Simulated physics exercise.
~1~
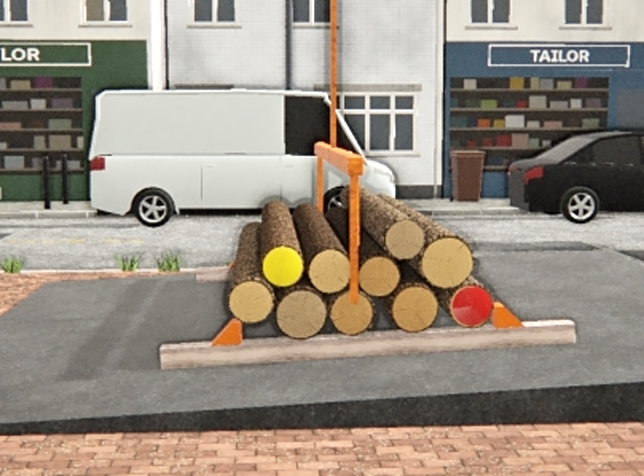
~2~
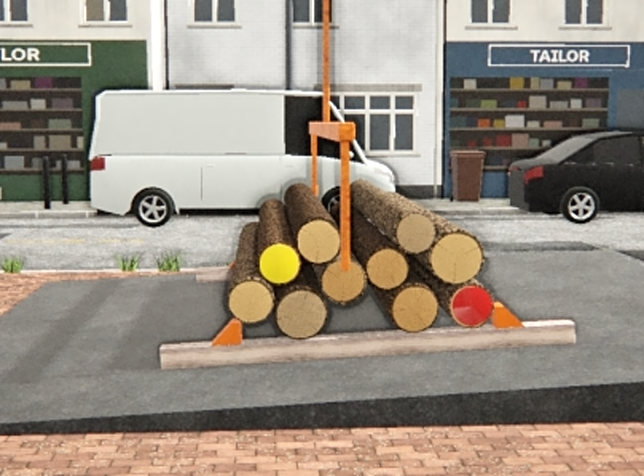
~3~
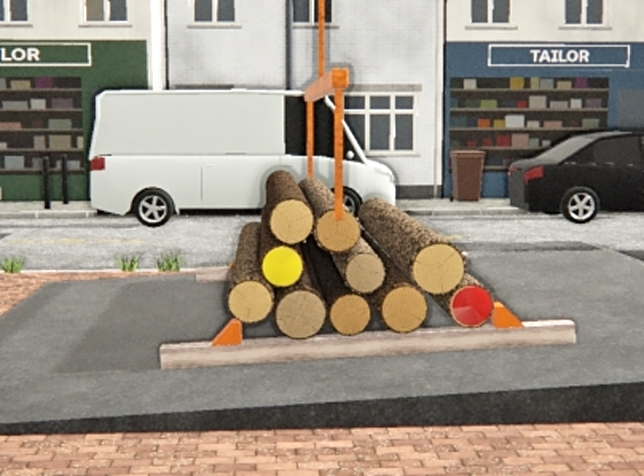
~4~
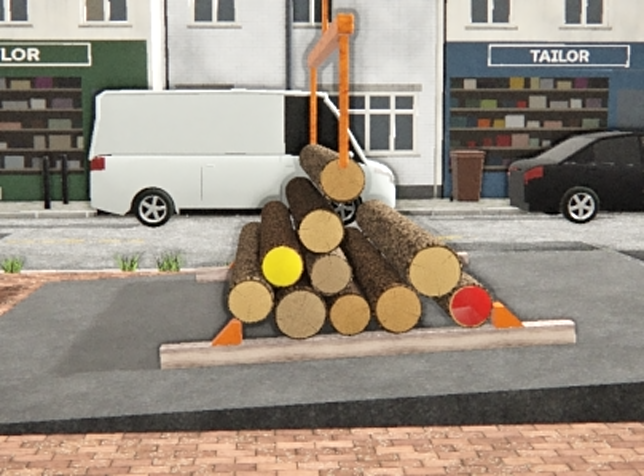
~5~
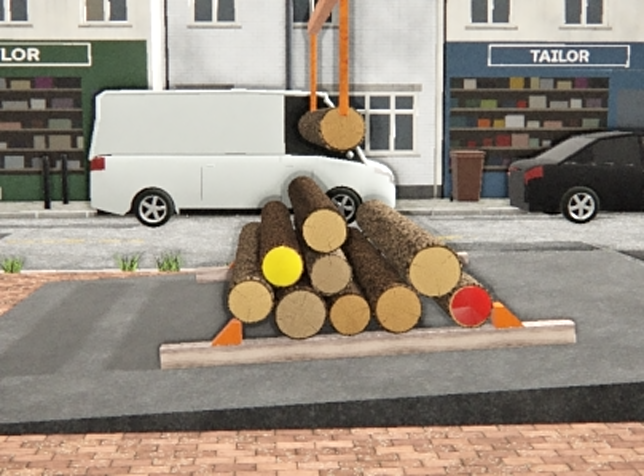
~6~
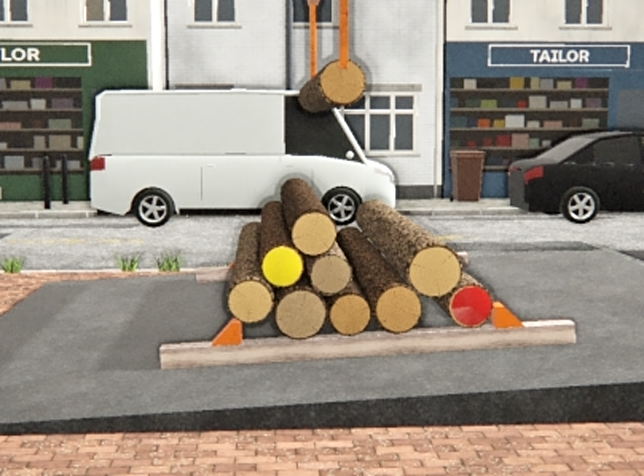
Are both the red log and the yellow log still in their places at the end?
Yes, the red log holds its place at the right end of the bottom row, and the yellow one is still in its spot on the left side of the pile.
